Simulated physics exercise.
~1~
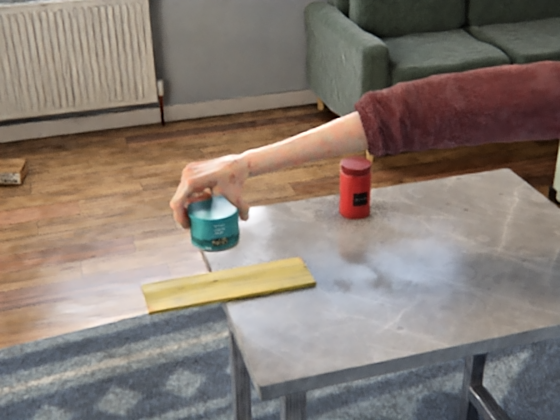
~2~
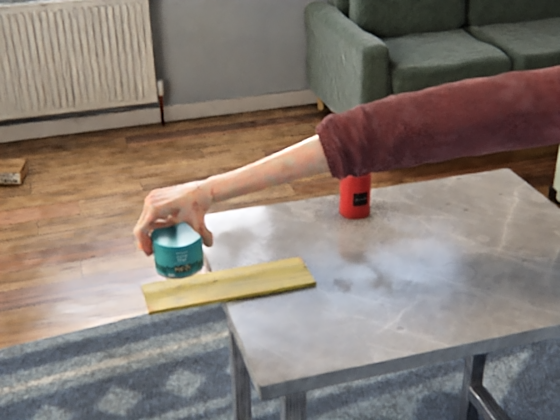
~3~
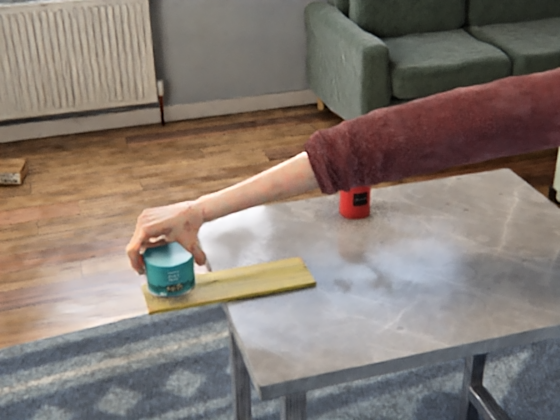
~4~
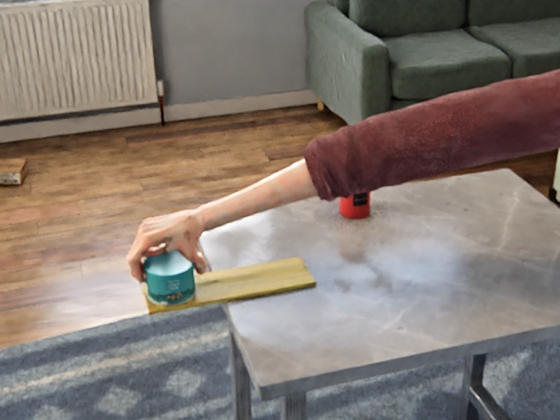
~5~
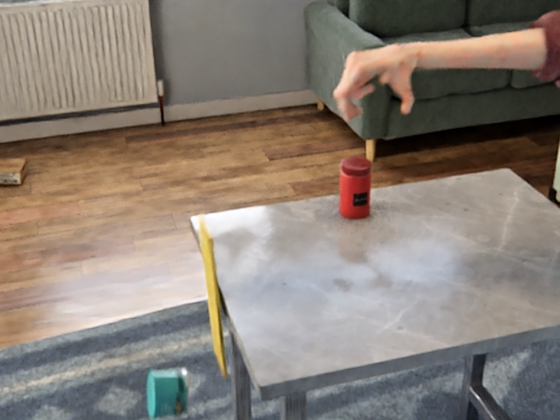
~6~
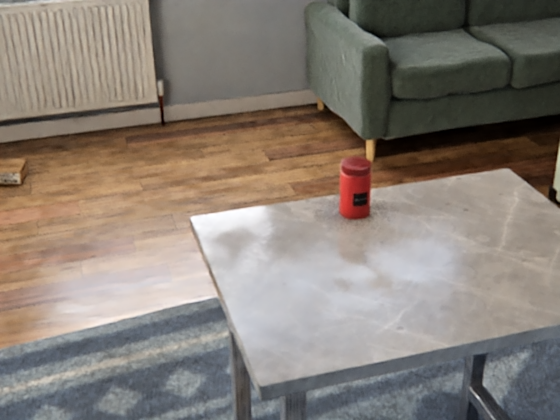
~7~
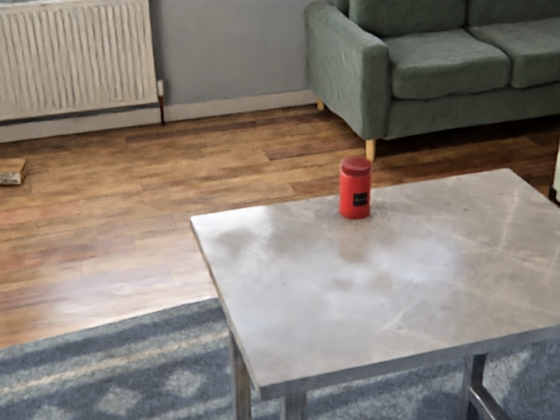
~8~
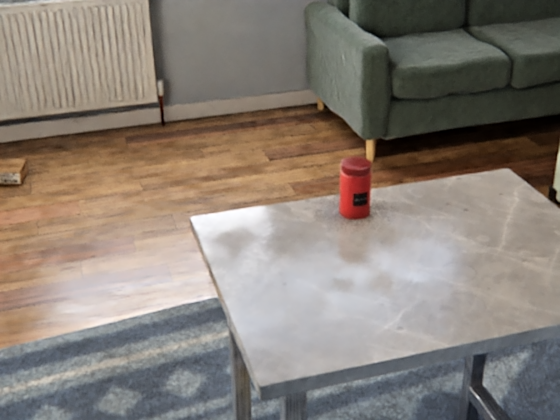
A hand lowered a turquoise tub onto the overhanging end of a yellow plank on a table and let go, and the plank tipped over the edge as both dropped out of view, leaving only the red jar standing on the tabletop.
